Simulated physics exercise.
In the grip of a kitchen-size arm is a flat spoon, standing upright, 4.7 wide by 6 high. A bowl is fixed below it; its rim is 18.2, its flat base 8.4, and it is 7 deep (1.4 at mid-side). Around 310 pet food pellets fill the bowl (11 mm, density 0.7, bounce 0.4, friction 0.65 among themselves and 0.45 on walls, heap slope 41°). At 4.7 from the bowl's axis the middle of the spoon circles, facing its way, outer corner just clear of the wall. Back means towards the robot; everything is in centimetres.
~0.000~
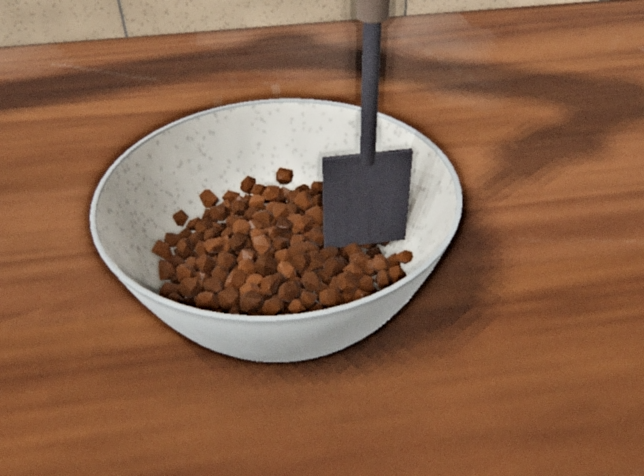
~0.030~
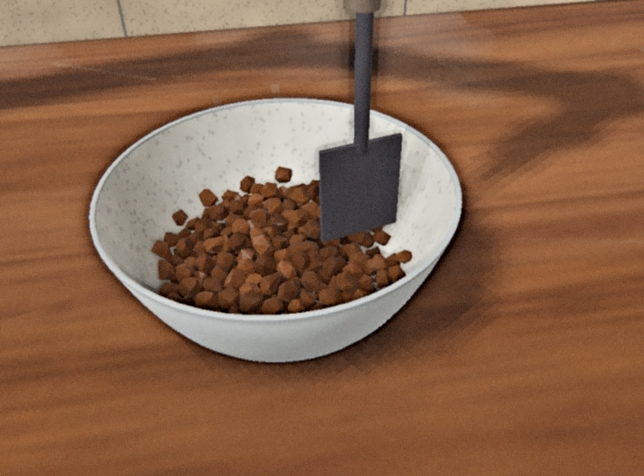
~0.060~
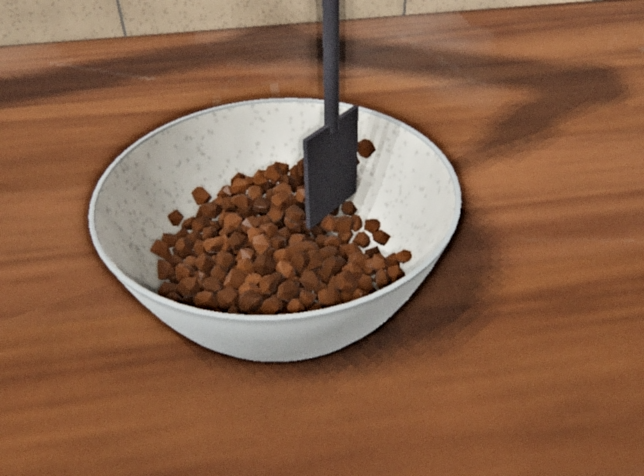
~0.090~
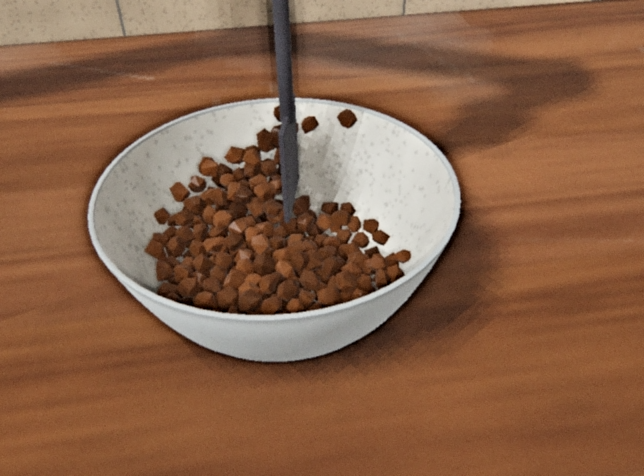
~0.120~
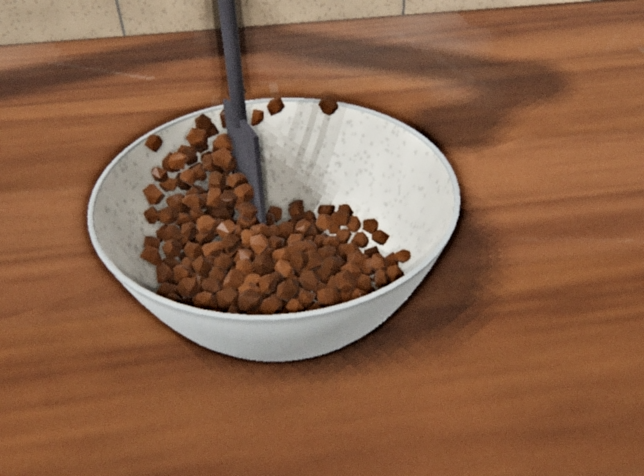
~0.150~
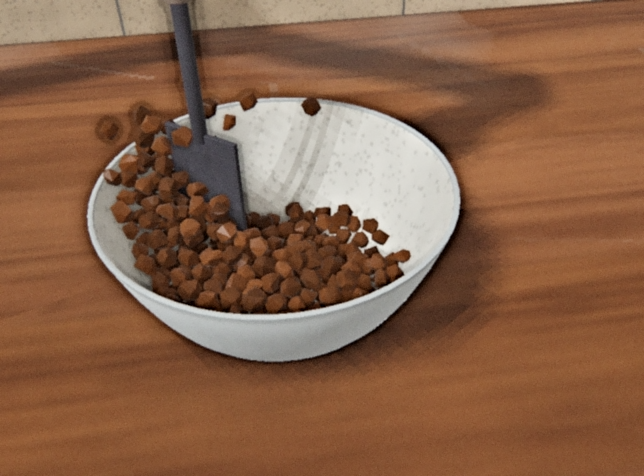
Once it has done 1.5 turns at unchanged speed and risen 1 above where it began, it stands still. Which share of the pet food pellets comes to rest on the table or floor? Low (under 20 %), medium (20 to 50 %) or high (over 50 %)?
Medium - 20 to 50 %.
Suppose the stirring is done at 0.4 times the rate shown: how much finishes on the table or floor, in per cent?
It would come to around 5 percent.
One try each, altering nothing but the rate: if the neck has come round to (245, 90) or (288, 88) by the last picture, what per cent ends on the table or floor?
About 15 and 5 per cent.
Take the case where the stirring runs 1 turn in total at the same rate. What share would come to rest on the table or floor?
Roughly 15 per cent.
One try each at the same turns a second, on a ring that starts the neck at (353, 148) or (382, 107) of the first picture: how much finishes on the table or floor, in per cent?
Close to 30 per cent for the first and close to 0 per cent for the second.
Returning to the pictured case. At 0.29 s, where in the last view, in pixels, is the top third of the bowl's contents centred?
The upper third is centred close to (373, 263).
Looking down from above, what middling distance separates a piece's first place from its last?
Near 10 cm.
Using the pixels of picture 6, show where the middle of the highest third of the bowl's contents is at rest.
The centre is near pixel (227, 311).
By 0.29 s, 292° round, highest piece 11 above the table; 280 in the bowl, 5 on the table or floor, 29 in flight or on the tool.
By 0.43 s, 83° round, highest piece 10 above the table; 236 in the bowl, 42 on the table or floor, 36 in flight or on the tool.
By 0.70 s, 180° round, highest piece 6 above the table; 210 in the bowl, 104 on the table or floor.
By 1.40 s, 180° round, highest piece 6 above the table; 210 in the bowl, 104 on the table or floor.
Final count, 210 in the bowl, 104 on the table or floor. That is 33 % on the table or floor.
